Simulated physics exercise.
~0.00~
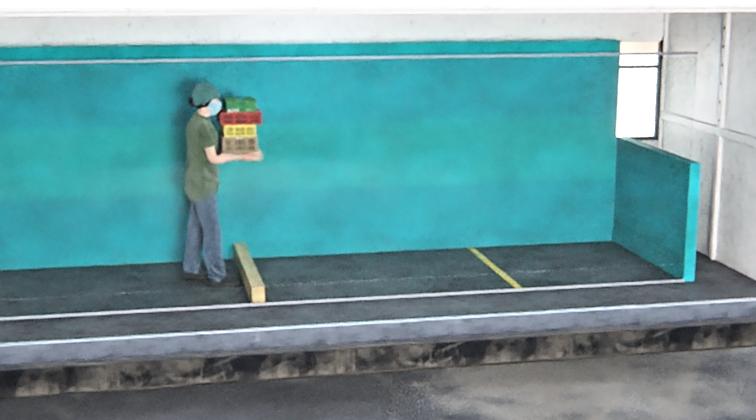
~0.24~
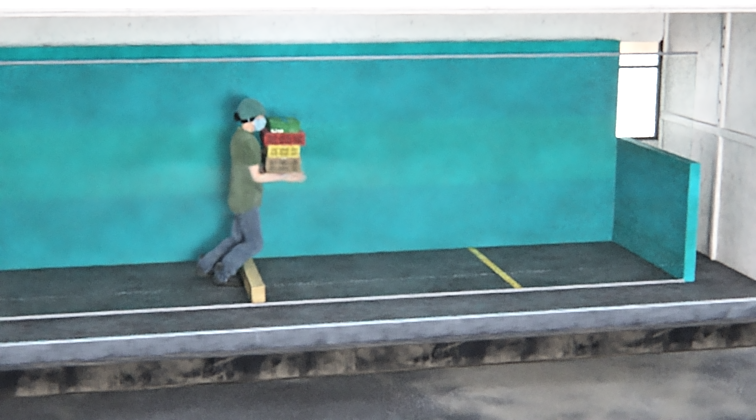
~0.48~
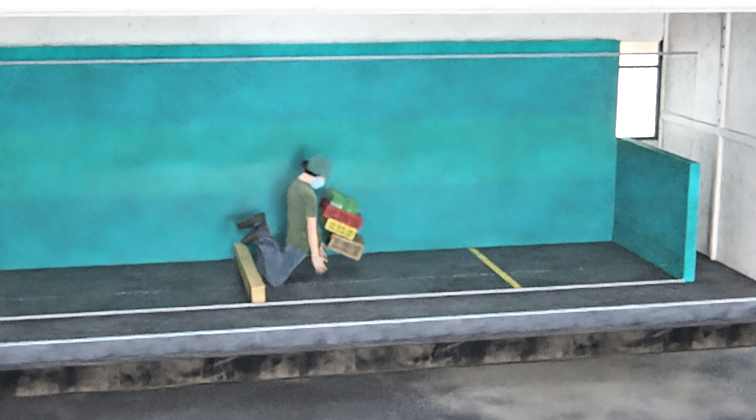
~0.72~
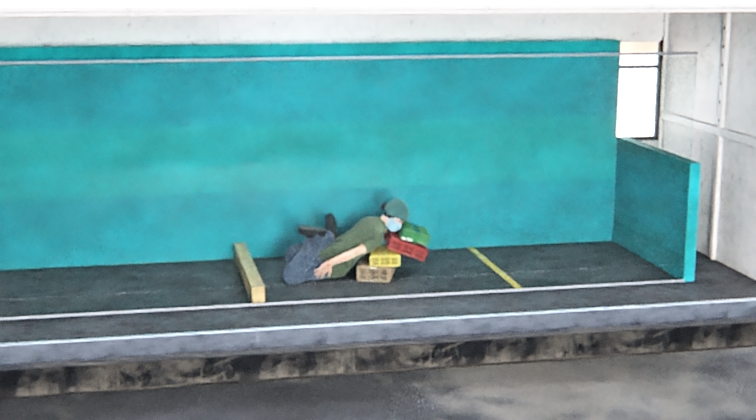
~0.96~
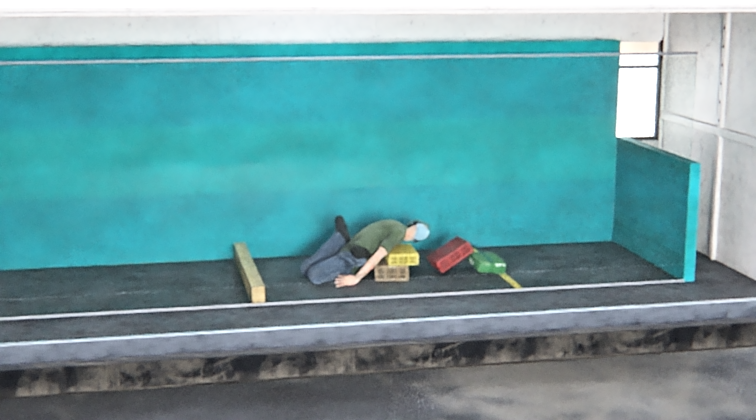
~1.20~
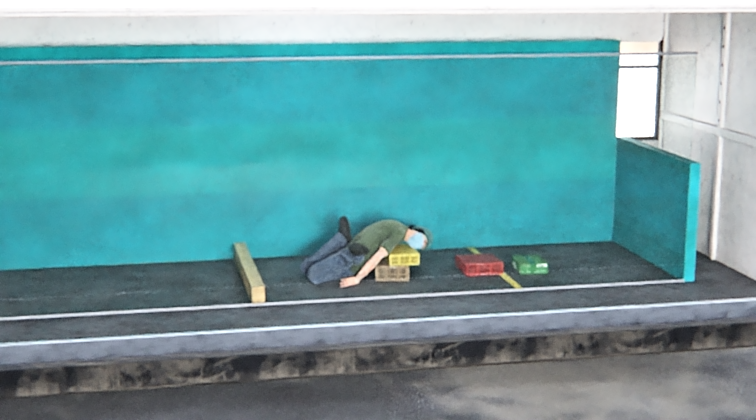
A masked person carrying a stack of crates and a green parcel moves right, trips at a low beam and falls forward, ending slumped over the yellow and brown crates, while the red crate tumbles just short of the yellow line and the green parcel lands beyond it.
